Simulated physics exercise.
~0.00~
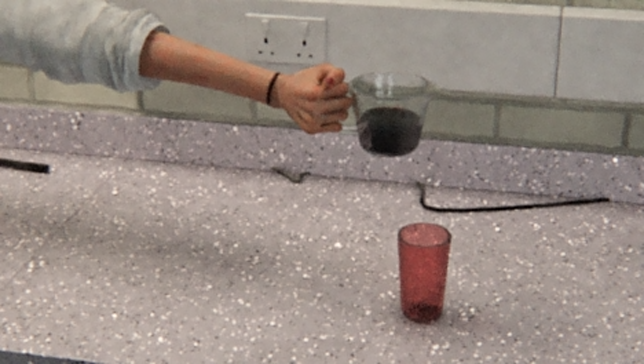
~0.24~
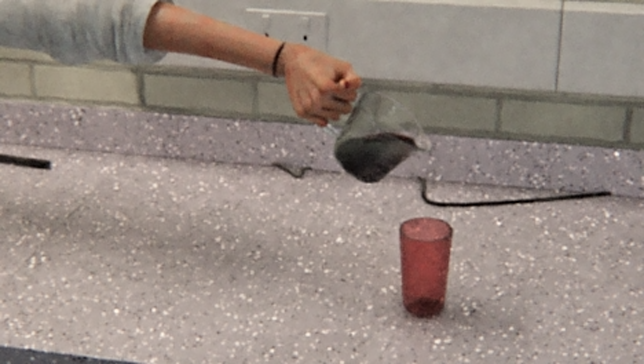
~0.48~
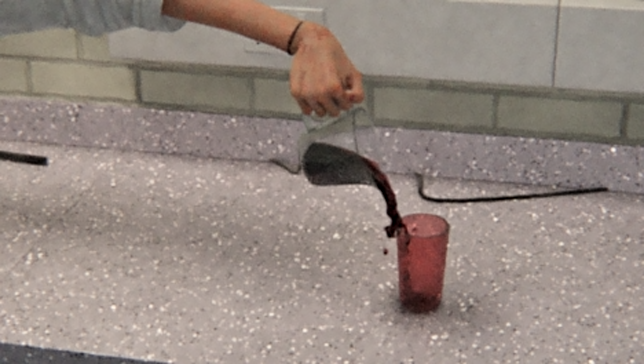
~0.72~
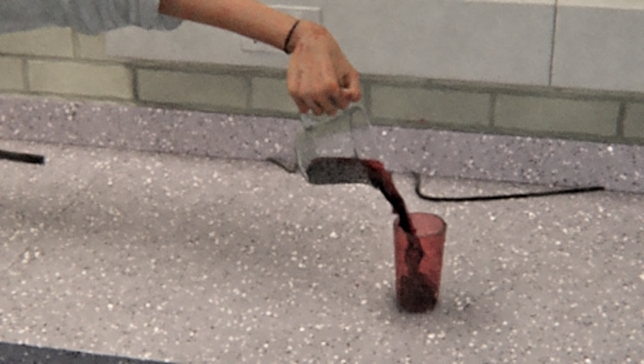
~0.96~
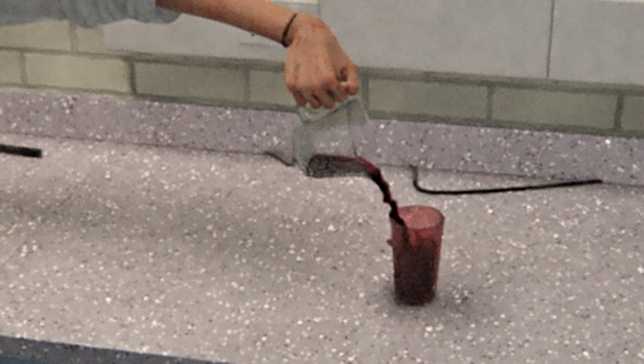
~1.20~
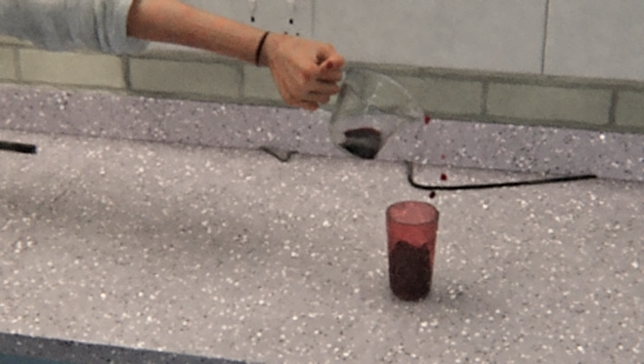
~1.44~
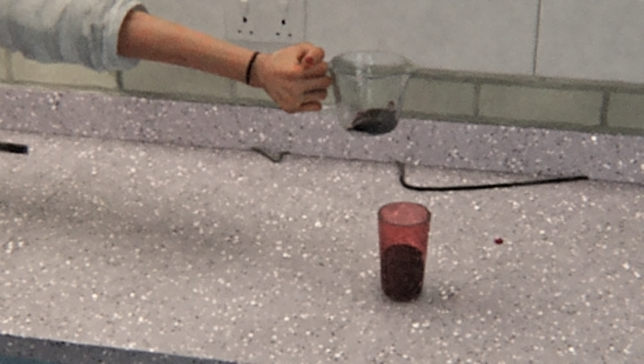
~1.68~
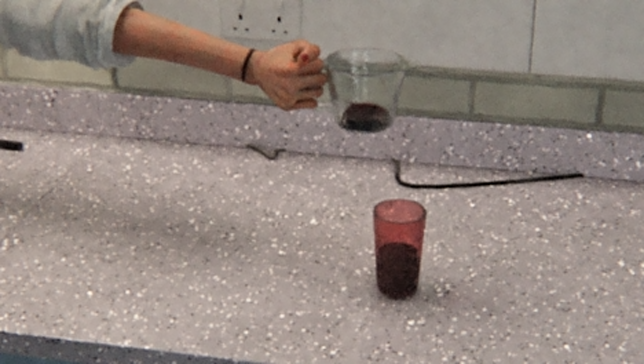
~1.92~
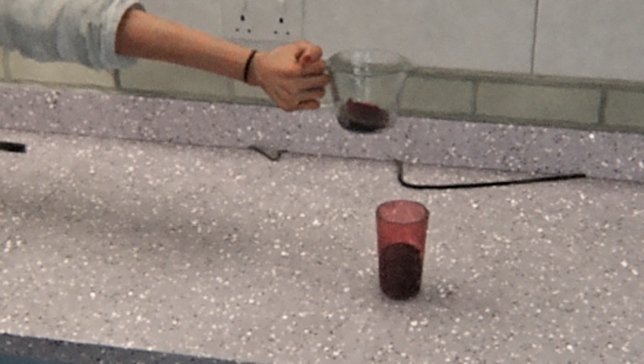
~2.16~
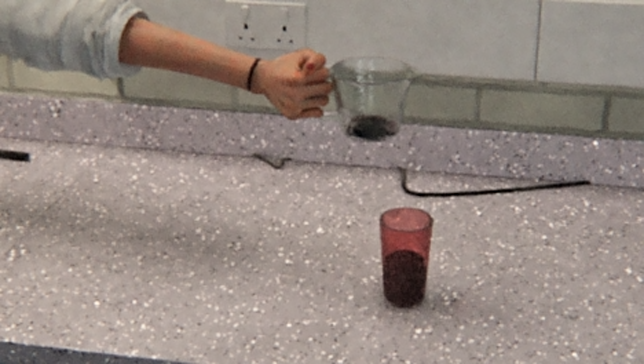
On a speckled countertop, a hand tipped a clear jug and poured dark red liquid into a red tumbler, filling it partway as a few drops flew loose, then brought the jug level again and held it there with some liquid still inside.
